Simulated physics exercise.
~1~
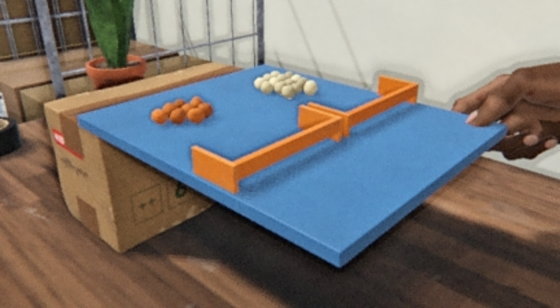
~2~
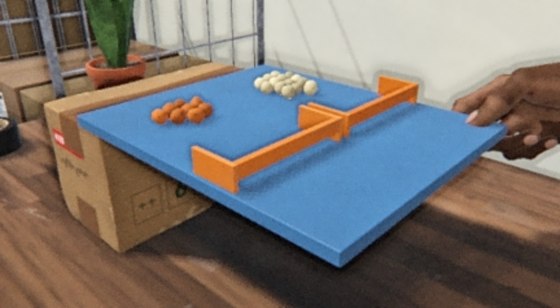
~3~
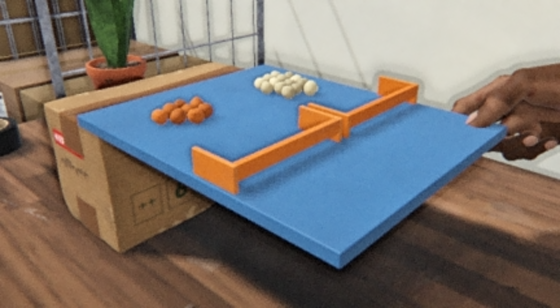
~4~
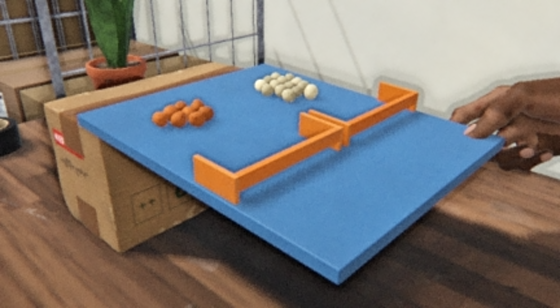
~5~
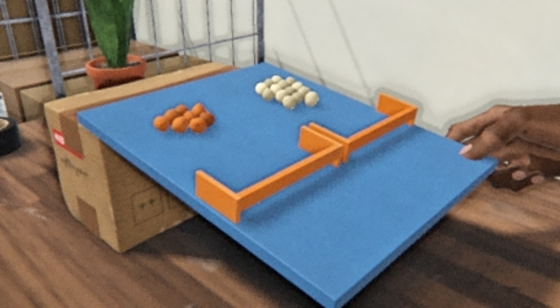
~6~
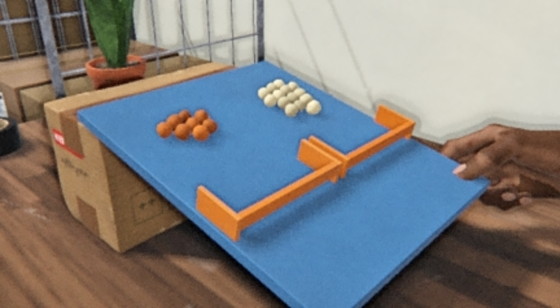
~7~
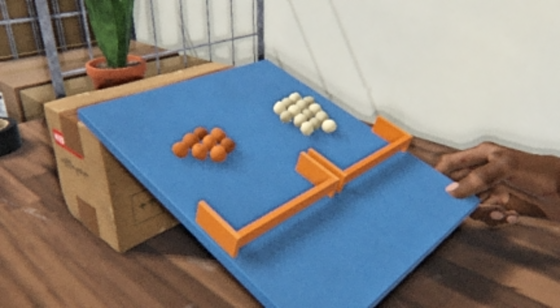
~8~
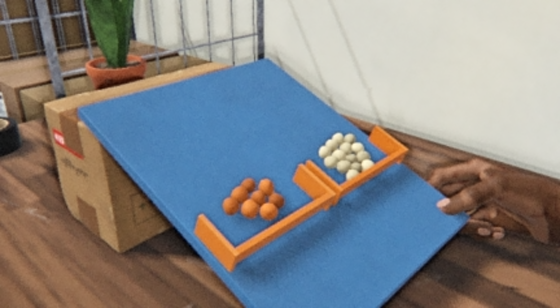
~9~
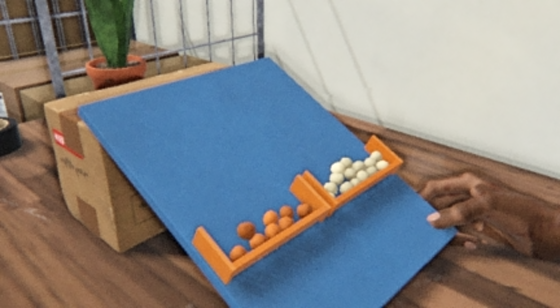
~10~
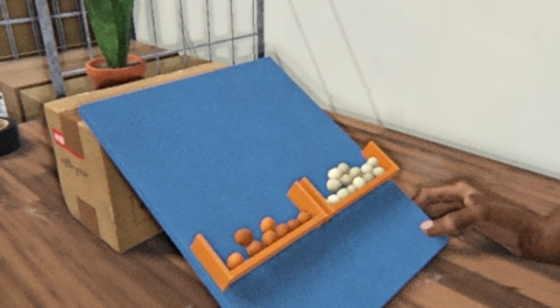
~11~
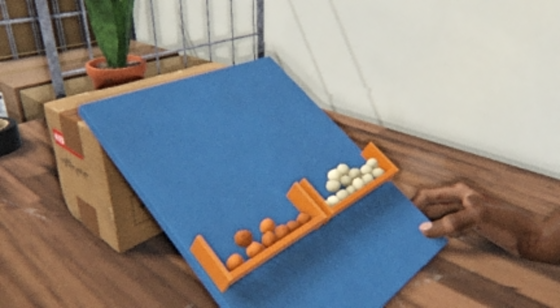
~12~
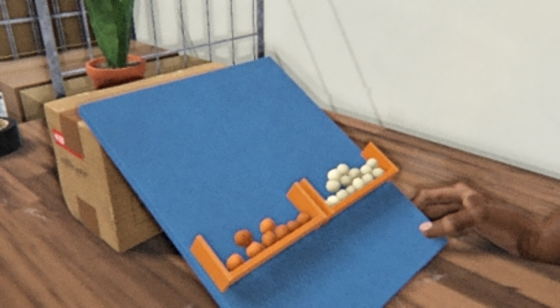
A blue board, seen from slightly above on a wooden counter, rests on a cardboard box at the left while a hand holds its right end. Two orange bars stand across it, with a cluster of orange balls and a cluster of cream balls farther up, and a potted plant sits behind. The hand holds still at first, then lowers its end so the board tilts more steeply. Both clusters begin sliding down, the cream balls reaching the far bar before the orange ones settle against the near bar. The board stops, still held, with both groups gathered behind their bars.
